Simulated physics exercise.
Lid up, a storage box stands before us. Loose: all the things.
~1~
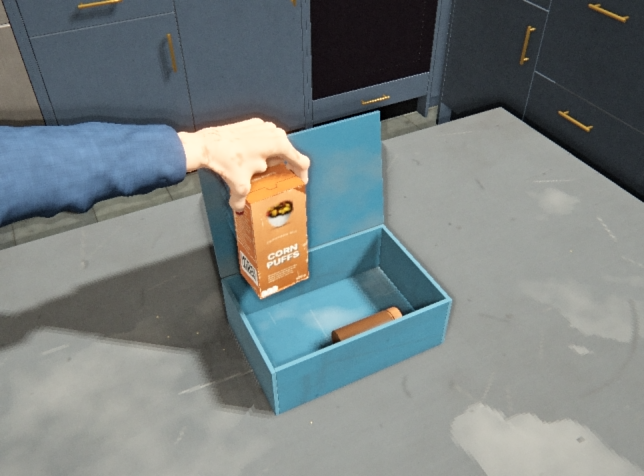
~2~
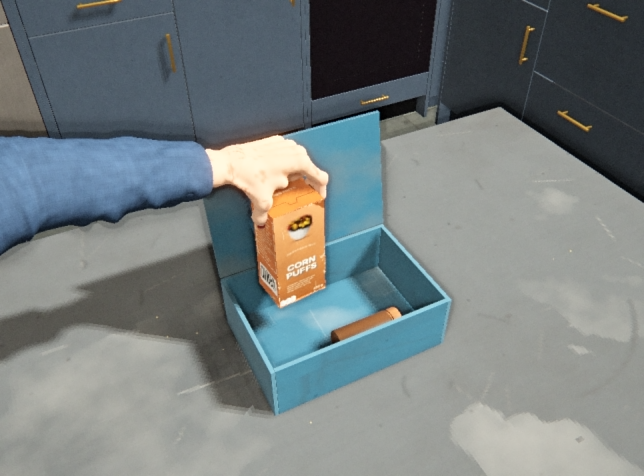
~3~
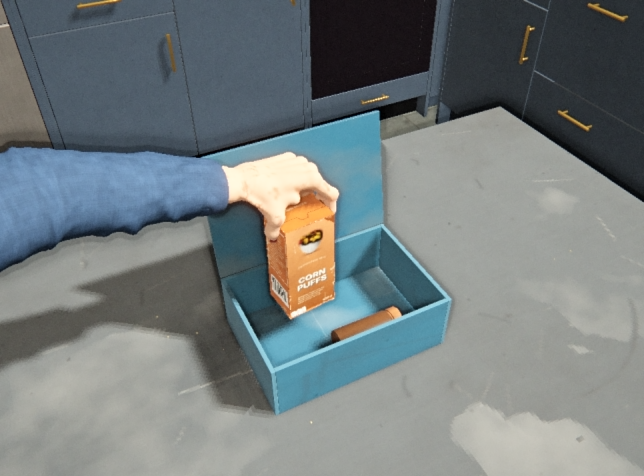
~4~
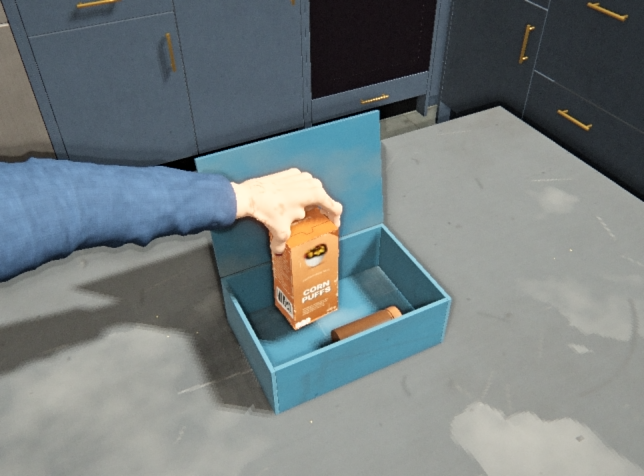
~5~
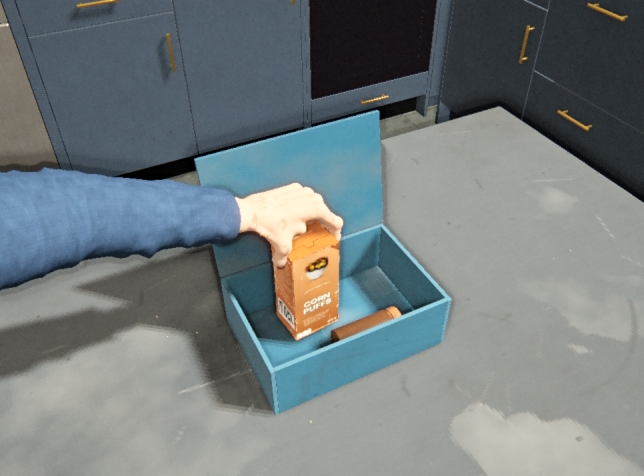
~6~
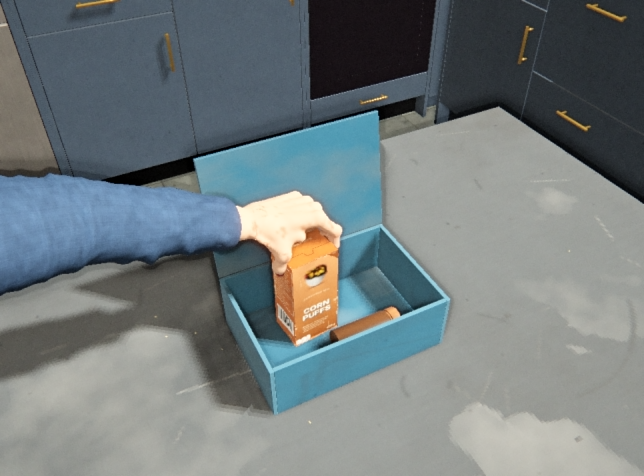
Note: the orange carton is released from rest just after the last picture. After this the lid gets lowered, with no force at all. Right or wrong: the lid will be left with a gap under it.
Right.
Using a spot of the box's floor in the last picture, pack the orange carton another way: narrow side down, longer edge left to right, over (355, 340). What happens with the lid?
Result: Lid drops fully.
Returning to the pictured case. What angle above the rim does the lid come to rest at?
Lid angle from rim - close to 20°.
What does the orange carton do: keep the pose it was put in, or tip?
In the end, it winds up askew.
Then, 1.40 s later than the last frame, lid 78° above the rim.
Then, 1.80 s later than the last frame, lid 44° above the rim; orange carton tilted by 15° near (315, 297).
Then, 2.20 s later than the last frame, lid 21° above the rim; orange carton tilted by 52° near (328, 310); brown shaker moved about its own width.
When it is over, lid 20° above the rim; lying over in the box, orange carton; brown shaker as before. End places, in pixels of the last picture, orange carton near (328, 310).
